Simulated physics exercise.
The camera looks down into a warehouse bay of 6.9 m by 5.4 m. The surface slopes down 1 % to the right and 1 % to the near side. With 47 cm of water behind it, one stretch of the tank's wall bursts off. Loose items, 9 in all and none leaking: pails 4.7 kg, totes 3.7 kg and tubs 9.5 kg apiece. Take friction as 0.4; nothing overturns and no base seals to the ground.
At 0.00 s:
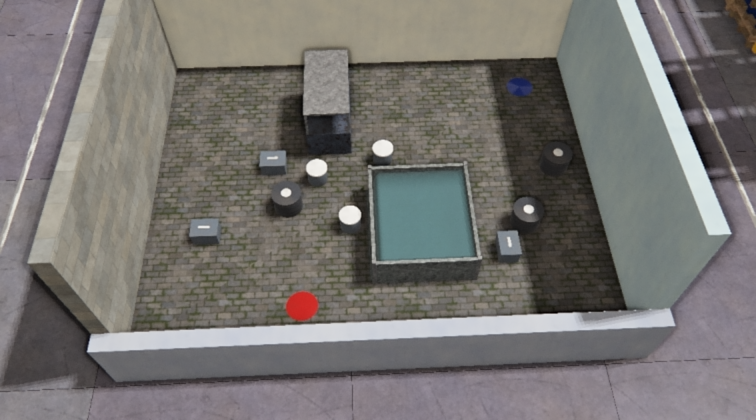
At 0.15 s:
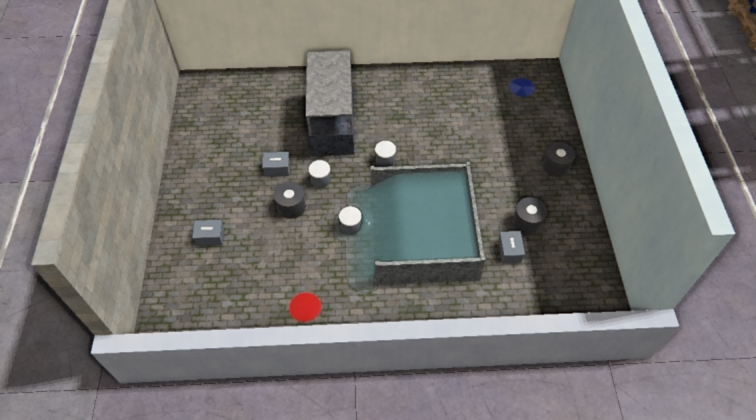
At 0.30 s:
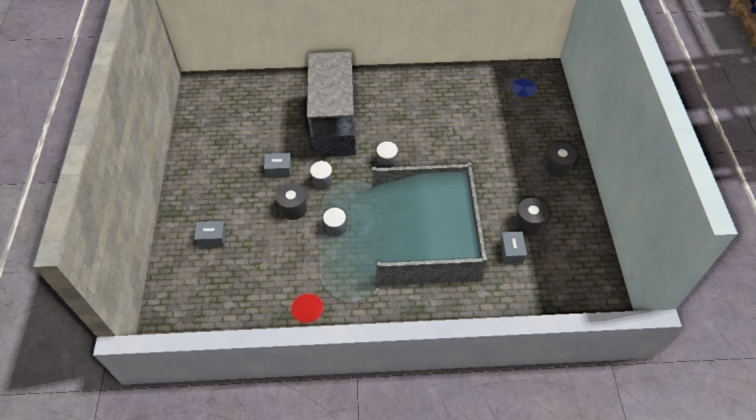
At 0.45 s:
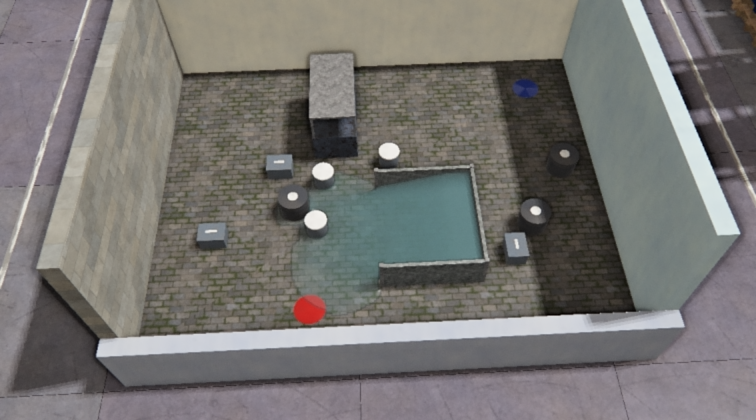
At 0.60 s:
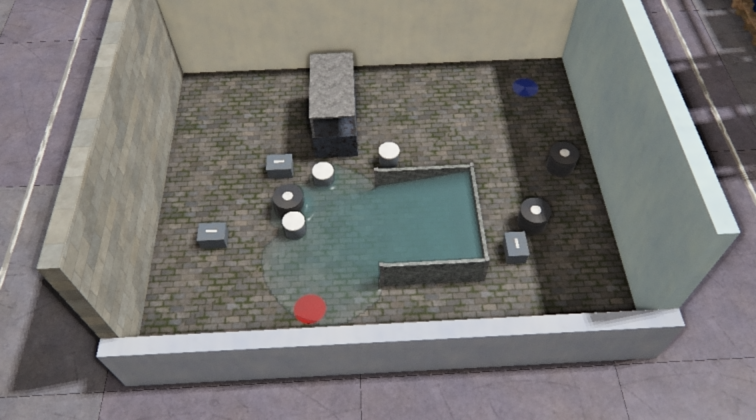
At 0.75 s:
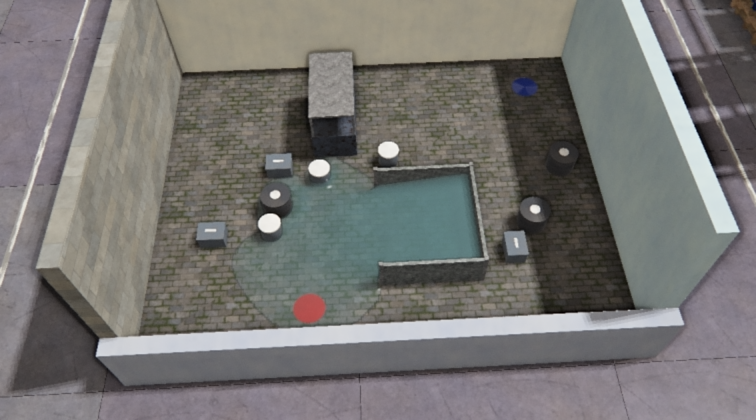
In the video, the left wall of a tank in a walled, brick-floored bay disappears and water spreads left across the floor, reaching a red patch, as a white-topped container slides left, followed by a dark round one.
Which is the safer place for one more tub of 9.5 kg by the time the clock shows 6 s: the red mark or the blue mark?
The blue one is safe.
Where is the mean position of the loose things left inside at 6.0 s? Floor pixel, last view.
Near (356, 161).
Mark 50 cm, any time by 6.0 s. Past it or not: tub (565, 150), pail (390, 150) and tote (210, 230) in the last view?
In turn: Less, less, past it.
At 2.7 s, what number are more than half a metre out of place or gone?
5 of them.
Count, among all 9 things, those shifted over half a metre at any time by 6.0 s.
5 of them.
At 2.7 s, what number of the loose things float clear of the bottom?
I count 3.
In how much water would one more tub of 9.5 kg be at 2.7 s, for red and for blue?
About 23 cm and 0 cm.
After 1.2 s on red it would be 34 cm off in 4 cm of water; on blue it would be 0 cm off in 0 cm of water.
After 2.7 s on red it would be 184 cm off in 23 cm of water; on blue it would be 0 cm off in 0 cm of water.
After 4.2 s on red it would be 200 cm off in 10 cm of water; on blue it would be 0 cm off in 0 cm of water.
After 6.0 s on red it would be 201 cm off in 4 cm of water; on blue it would be 0 cm off in 0 cm of water.
